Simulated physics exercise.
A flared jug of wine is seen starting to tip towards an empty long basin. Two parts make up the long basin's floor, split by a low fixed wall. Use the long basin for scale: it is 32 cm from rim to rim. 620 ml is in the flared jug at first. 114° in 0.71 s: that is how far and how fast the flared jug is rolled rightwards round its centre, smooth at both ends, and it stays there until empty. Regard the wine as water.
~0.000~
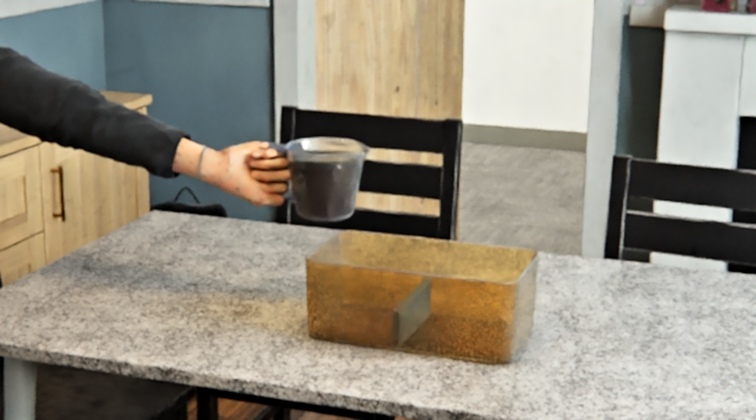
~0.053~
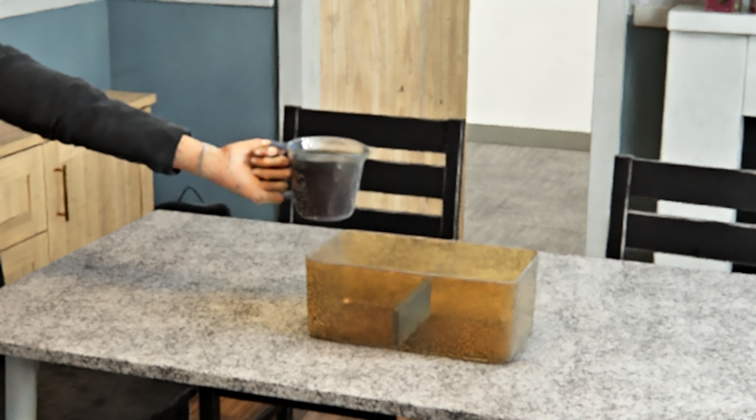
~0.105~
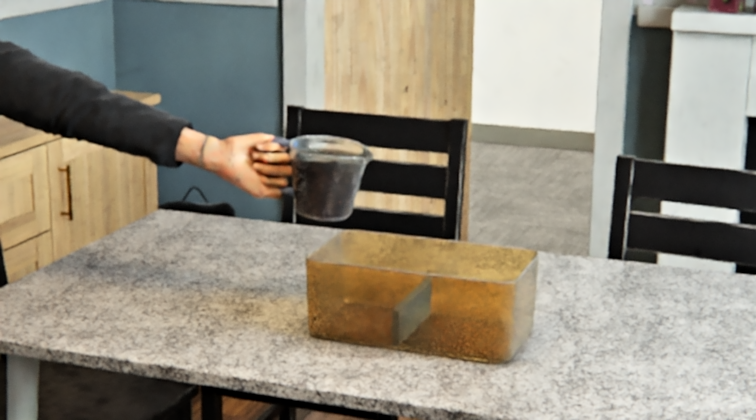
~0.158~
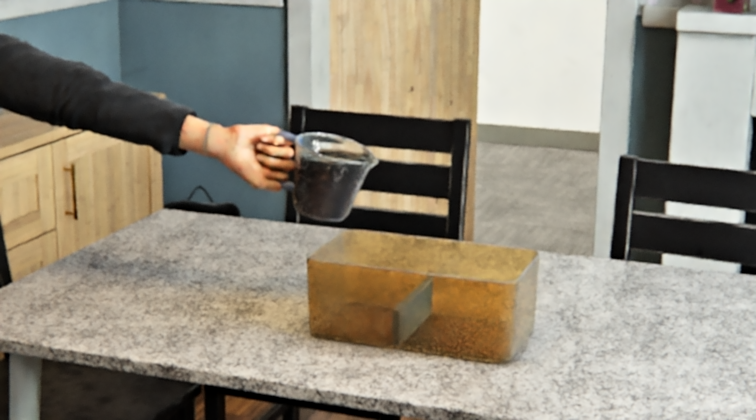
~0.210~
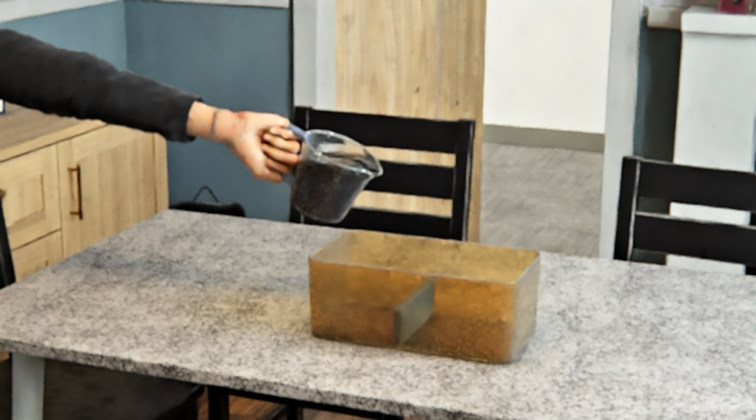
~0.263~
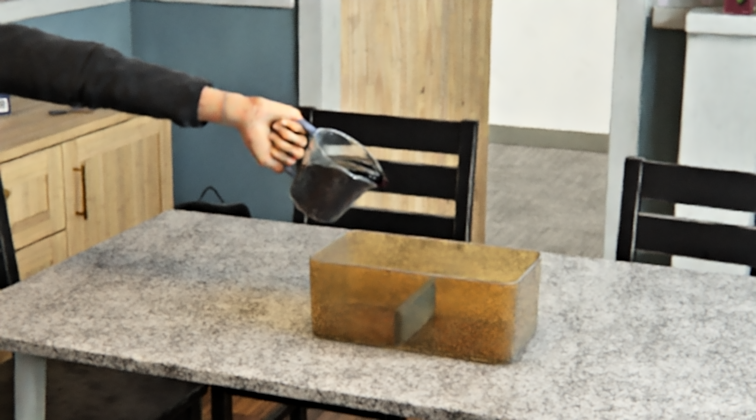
A hand tilts a clear jug of dark liquid rightwards above a divided amber basin.
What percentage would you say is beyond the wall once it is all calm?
I would put it at about 17 per cent.
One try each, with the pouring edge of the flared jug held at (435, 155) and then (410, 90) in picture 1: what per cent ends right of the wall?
95 and 95 %.
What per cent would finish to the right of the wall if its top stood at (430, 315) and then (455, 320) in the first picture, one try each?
15 per cent first, 15 per cent second.
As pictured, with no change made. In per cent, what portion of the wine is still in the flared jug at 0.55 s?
Roughly 36 per cent.
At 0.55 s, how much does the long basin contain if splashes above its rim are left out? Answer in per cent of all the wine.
About 44%.
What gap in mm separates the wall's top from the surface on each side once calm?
On the left it's about 32 mm; on the right, about 52 mm.
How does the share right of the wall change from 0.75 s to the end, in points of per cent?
The right part's share grows by around 3 per cent.
Then, 0.55 s in, the tilt is 100° and 37 per cent is still to pour, 31 is left of the wall and 13 right of it.
Then, 0.75 s in, the tilt is 114° and 2 per cent is still to pour, 81 is left of the wall and 13 right of it.
Then, 0.97 s in, the tilt is 114° and 0 per cent is still to pour, 82 is left of the wall and 17 right of it.
Then, 1.21 s in, the tilt is 114° and 0 per cent is still to pour, 81 is left of the wall and 17 right of it.
Finally, 82 per cent lies left of the wall, 17 right of it and 2 outside.
